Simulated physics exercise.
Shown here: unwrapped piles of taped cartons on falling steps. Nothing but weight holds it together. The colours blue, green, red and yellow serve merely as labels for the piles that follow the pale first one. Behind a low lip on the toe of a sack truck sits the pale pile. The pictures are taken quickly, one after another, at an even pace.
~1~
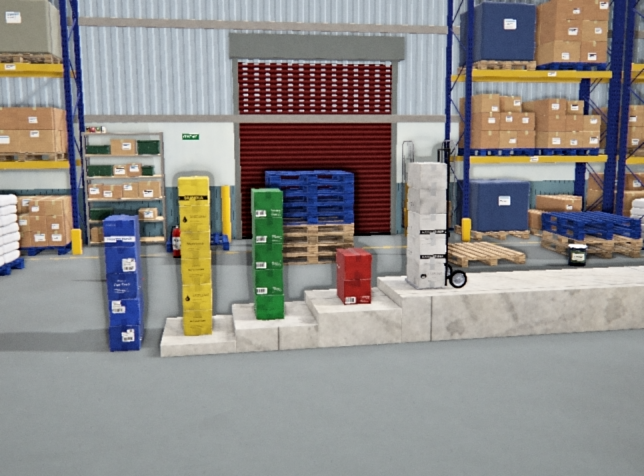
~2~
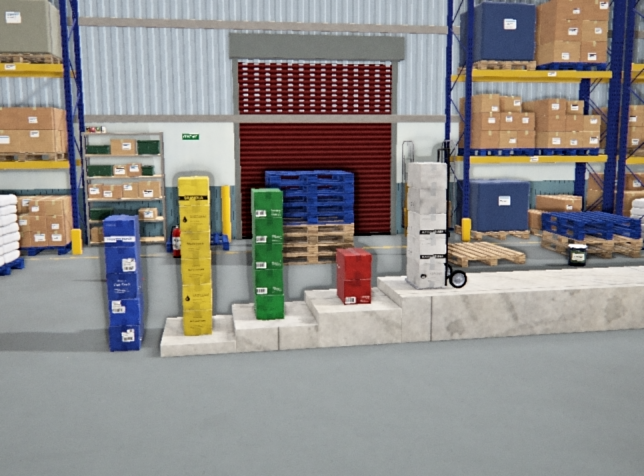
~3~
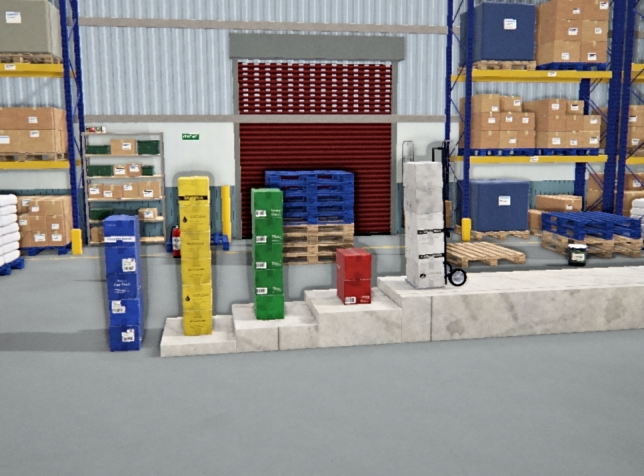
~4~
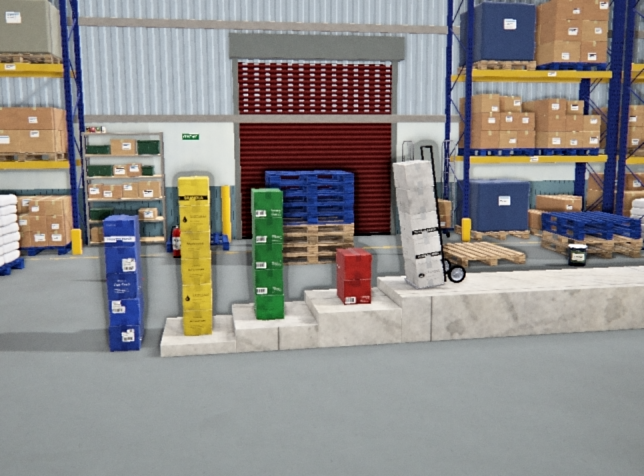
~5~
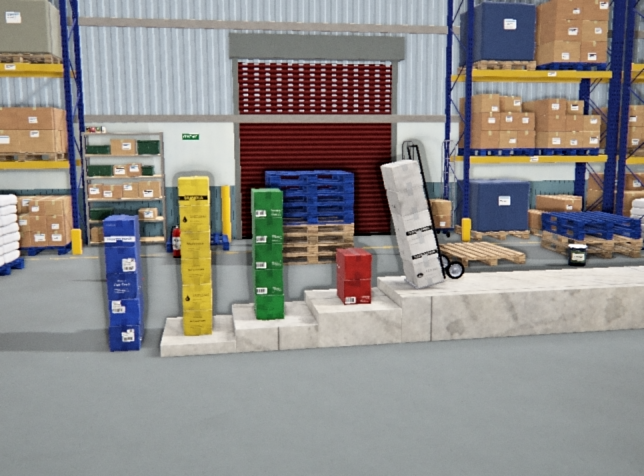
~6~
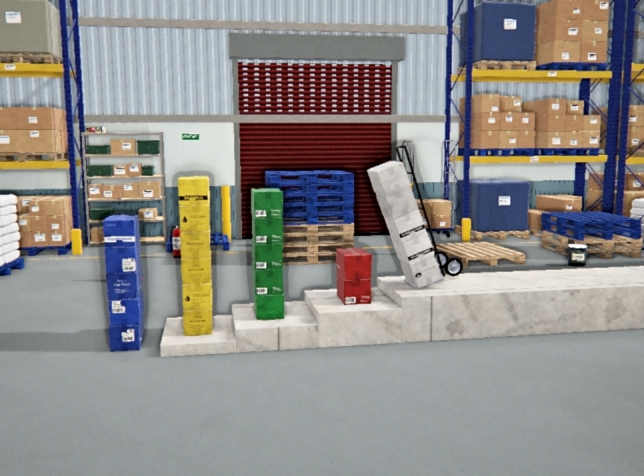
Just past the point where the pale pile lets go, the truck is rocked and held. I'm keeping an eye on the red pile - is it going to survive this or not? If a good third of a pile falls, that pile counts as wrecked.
I'd say it will make it.
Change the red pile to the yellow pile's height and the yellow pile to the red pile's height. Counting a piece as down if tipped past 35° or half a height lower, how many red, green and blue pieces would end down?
Counts by colour: Red 5; green 4; blue 5.
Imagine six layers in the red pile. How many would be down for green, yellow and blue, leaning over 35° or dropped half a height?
Final down tally: Green = 4; yellow = 5; blue = 3.
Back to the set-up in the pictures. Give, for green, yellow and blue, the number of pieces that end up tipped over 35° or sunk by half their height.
Green 0, yellow 0, blue 0.
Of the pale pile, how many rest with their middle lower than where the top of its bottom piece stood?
4.
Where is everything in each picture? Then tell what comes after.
In the first frame (we follow the side turned to the camera), truck frame (449, 178) level; top red carton (358, 268); top green carton (268, 205); no other piece has moved.
Truck frame (448, 178) level; top red carton (358, 268), in the second frame.
Truck frame (444, 176) rocked barely; top red carton (358, 268), in the third frame.
Truck frame (434, 174) rocked a little, top of the pale pile leaning a little; top red carton (358, 268); no other piece has moved, in the fourth frame.
Truck frame (423, 173) rocked a little, top of the pale pile leaning a little; top red carton (358, 268); no other piece has moved, in the fifth frame.
Truck frame (413, 174) rocked clearly, top of the pale pile leaning clearly; top red carton (358, 268); top blue carton (119, 234); no other piece has moved, in the sixth frame.
Soon, 0 of the pale pile down; none of the 2 red cartons down (0 of 18 in all colours); top red carton unmoved.
A while on, 5 of the pale pile down; none of the 2 red cartons down (0 of 18 in all colours); top red carton unmoved.
Towards the end, 5 of the pale pile down; none of the 2 red cartons down (0 of 18 in all colours); top red carton displaced a little; top green carton displaced a little.
Finally, 5 of the pale pile down; none of the 2 red cartons down (0 of 18 in all colours); top red carton unmoved; top green carton displaced a little. Seen by the last camera, middles, top red carton near (352, 264), top green carton near (263, 203).
